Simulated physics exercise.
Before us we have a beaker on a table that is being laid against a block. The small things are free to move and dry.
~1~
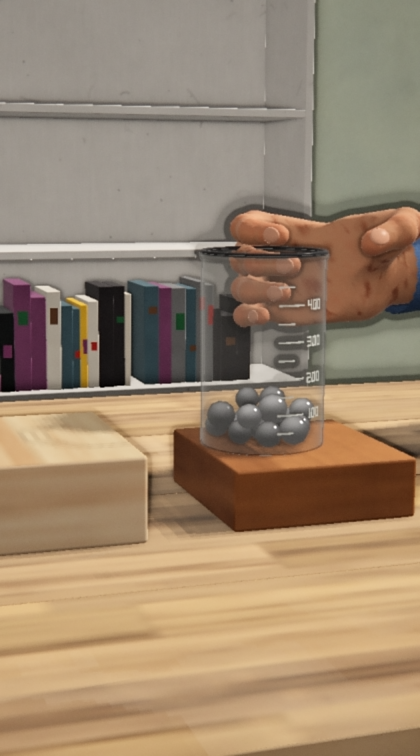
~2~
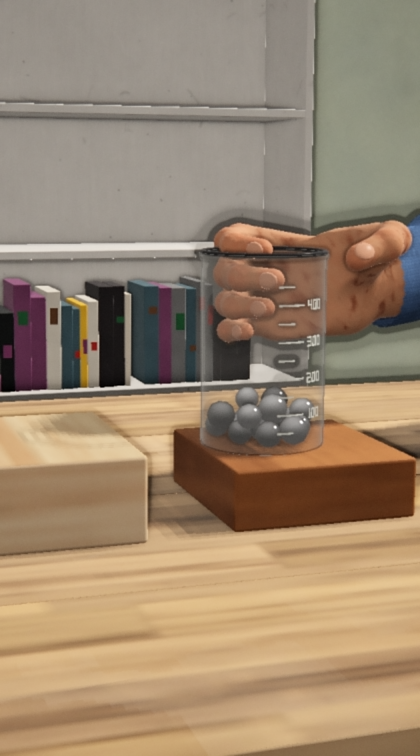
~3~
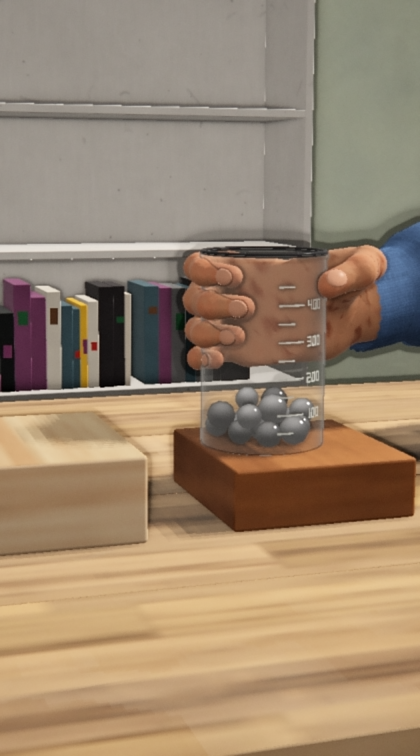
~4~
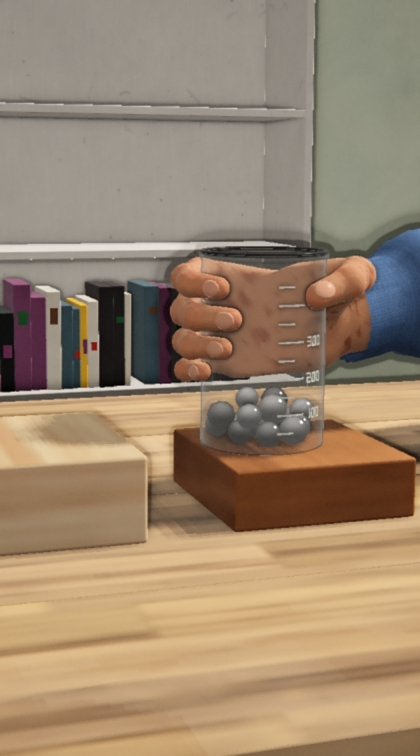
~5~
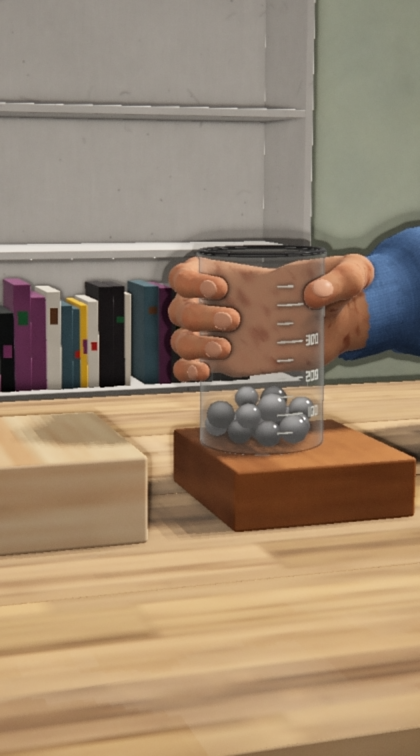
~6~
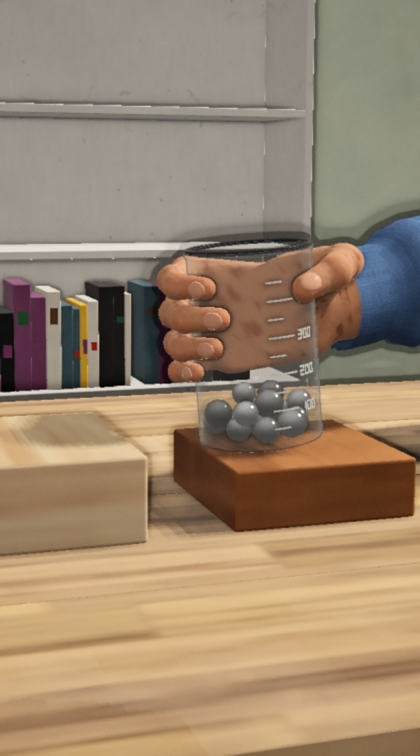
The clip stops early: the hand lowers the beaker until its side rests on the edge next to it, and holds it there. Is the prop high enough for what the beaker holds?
My guess is it ends up with nothing lost.
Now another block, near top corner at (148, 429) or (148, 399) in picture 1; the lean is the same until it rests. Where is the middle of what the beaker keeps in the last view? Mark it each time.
The first gives (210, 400) and the second gives (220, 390).
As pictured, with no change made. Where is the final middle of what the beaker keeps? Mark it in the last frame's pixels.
Centre, last view: Approx. (193, 398).
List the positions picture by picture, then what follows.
In the first frame, beaker at (263, 347), a quarter full of steel balls; block at (22, 479), its top about level with the beaker's foot.
In the second frame, beaker at (263, 347), upright; rim at (206, 253); top of the contents at (274, 400).
In the third frame, beaker at (263, 347), upright; rim at (206, 253); block at (22, 479).
In the fourth frame, beaker at (263, 347), upright; rim at (206, 253); top of the contents at (274, 400).
In the fifth frame, beaker at (262, 346), upright; rim at (203, 253); block at (22, 479).
In the sixth frame, beaker at (255, 342), leaning 5°; rim at (189, 253); block at (22, 479), its top about level with the beaker's foot.
Then, 0.41 s past the last view, the beaker leans 32°; everything is still inside.
Then, 0.84 s past the last view, the beaker leans 61°; everything is still inside.
Then, 1.36 s past the last view, the beaker rests on the block at 75°; everything is still inside.
Finally, the beaker rests on the block at 75°; everything is still inside.
